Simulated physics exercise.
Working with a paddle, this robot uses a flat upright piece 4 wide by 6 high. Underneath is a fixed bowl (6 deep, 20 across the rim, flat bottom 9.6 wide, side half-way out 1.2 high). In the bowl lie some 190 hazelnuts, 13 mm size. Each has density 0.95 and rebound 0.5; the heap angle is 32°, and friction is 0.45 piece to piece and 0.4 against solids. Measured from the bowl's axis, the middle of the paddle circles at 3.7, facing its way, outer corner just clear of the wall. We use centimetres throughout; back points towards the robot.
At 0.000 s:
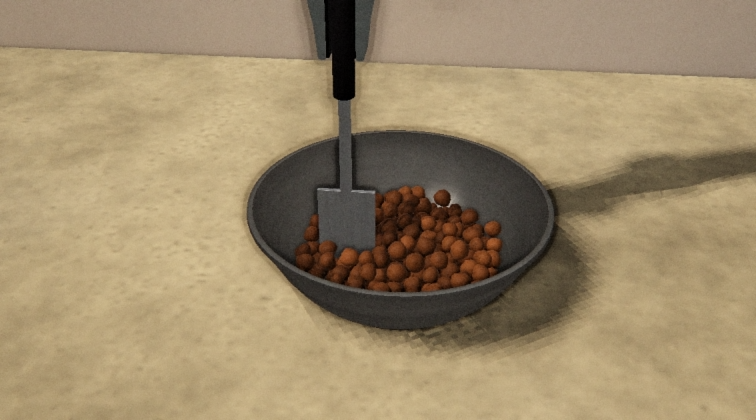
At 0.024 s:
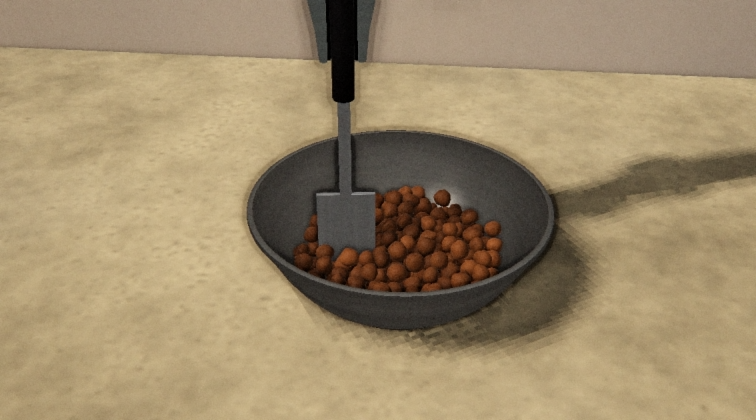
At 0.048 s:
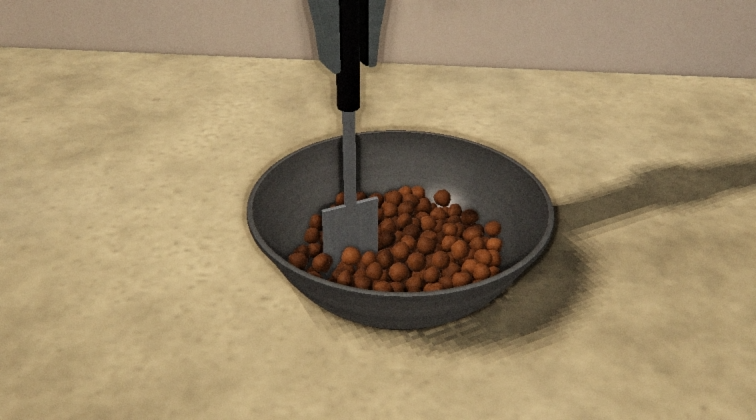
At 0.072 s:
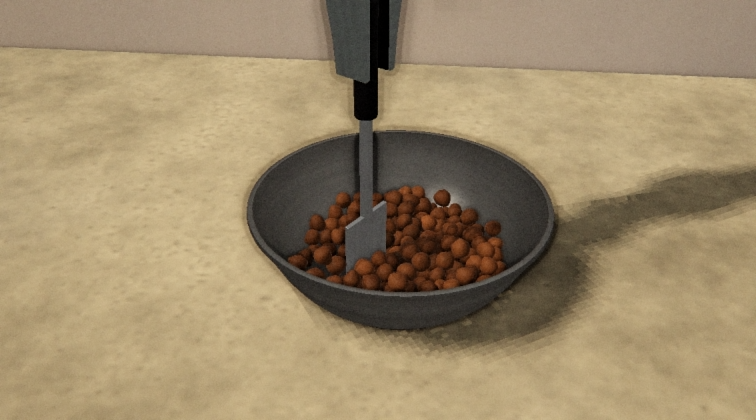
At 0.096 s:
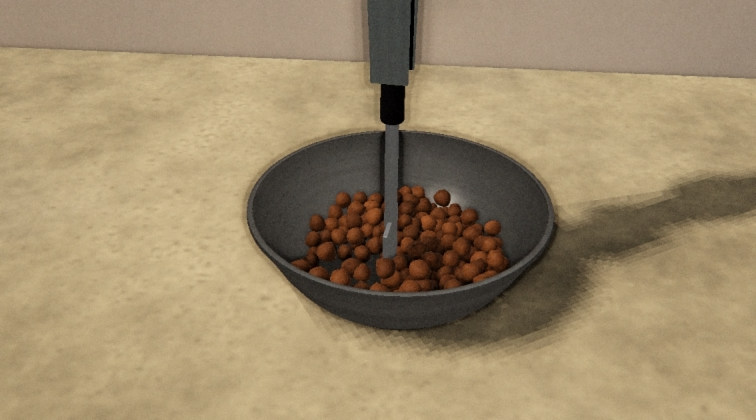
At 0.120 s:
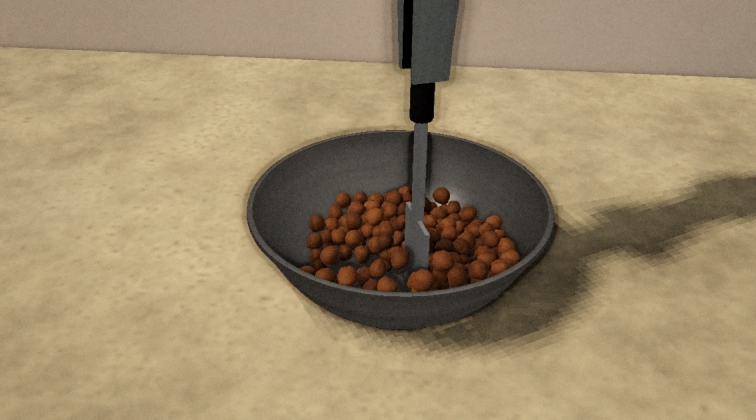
A flat metal paddle held by a robot gripper pushed through small reddish-brown balls in a dark gray bowl, turning edge-on as it swept from the left toward the right and nudged some aside.
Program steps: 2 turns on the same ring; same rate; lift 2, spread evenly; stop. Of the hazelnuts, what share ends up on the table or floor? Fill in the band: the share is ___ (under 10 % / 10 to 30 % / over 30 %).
The share is 10 to 30 %.
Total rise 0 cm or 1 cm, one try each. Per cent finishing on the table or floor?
Trial one: Roughly 30 %; trial two: Roughly 25 %.
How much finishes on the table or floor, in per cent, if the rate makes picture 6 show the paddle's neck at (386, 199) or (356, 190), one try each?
About 5 per cent, then about 0 per cent.
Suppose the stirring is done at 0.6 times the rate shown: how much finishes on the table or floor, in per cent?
Some 5 in a hundred.
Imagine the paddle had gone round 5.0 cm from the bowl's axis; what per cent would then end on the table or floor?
In that case some 35 %.
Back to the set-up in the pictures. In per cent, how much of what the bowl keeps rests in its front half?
I'd put it near 55 per cent.
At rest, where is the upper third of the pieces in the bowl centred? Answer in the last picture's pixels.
Looks like roughly (343, 254) to me.
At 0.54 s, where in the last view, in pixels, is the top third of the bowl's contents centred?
Centre, approx.: (354, 236).
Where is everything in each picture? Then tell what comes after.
Paddle neck at (346, 171), 0° round; upper third of the load around (410, 236), from x 305 to 495, top at y 195; 194 in the bowl, in the first picture.
Paddle neck at (345, 174), 8° round; upper third of the load around (410, 244), from x 300 to 495, top at y 195, in the second picture.
Paddle neck at (350, 184), 31° round; upper third of the load around (406, 254), from x 300 to 495, top at y 195, in the third picture.
Paddle neck at (366, 194), 58° round; upper third of the load around (406, 266), from x 295 to 495, top at y 195, in the fourth picture.
Paddle neck at (391, 199), 85° round; upper third of the load around (411, 270), from x 300 to 500, top at y 195, in the fifth picture.
Paddle neck at (418, 198), 112° round; upper third of the load around (440, 264), from x 305 to 510, top at y 195; 194 in the bowl, in the sixth picture.
By 0.33 s, 346° round, highest piece 12 above the table; 174 in the bowl, 10 on the table or floor, 10 in flight or on the tool.
By 0.54 s, 220° round, highest piece 5 above the table; 166 in the bowl, 27 on the table or floor, 1 in flight or on the tool.
By 0.85 s, 0° round, highest piece 5 above the table; 164 in the bowl, 30 on the table or floor.
By 1.55 s, 0° round, highest piece 5 above the table; 164 in the bowl, 30 on the table or floor.
Final count, 164 in the bowl, 30 on the table or floor. That is 15 % on the table or floor.
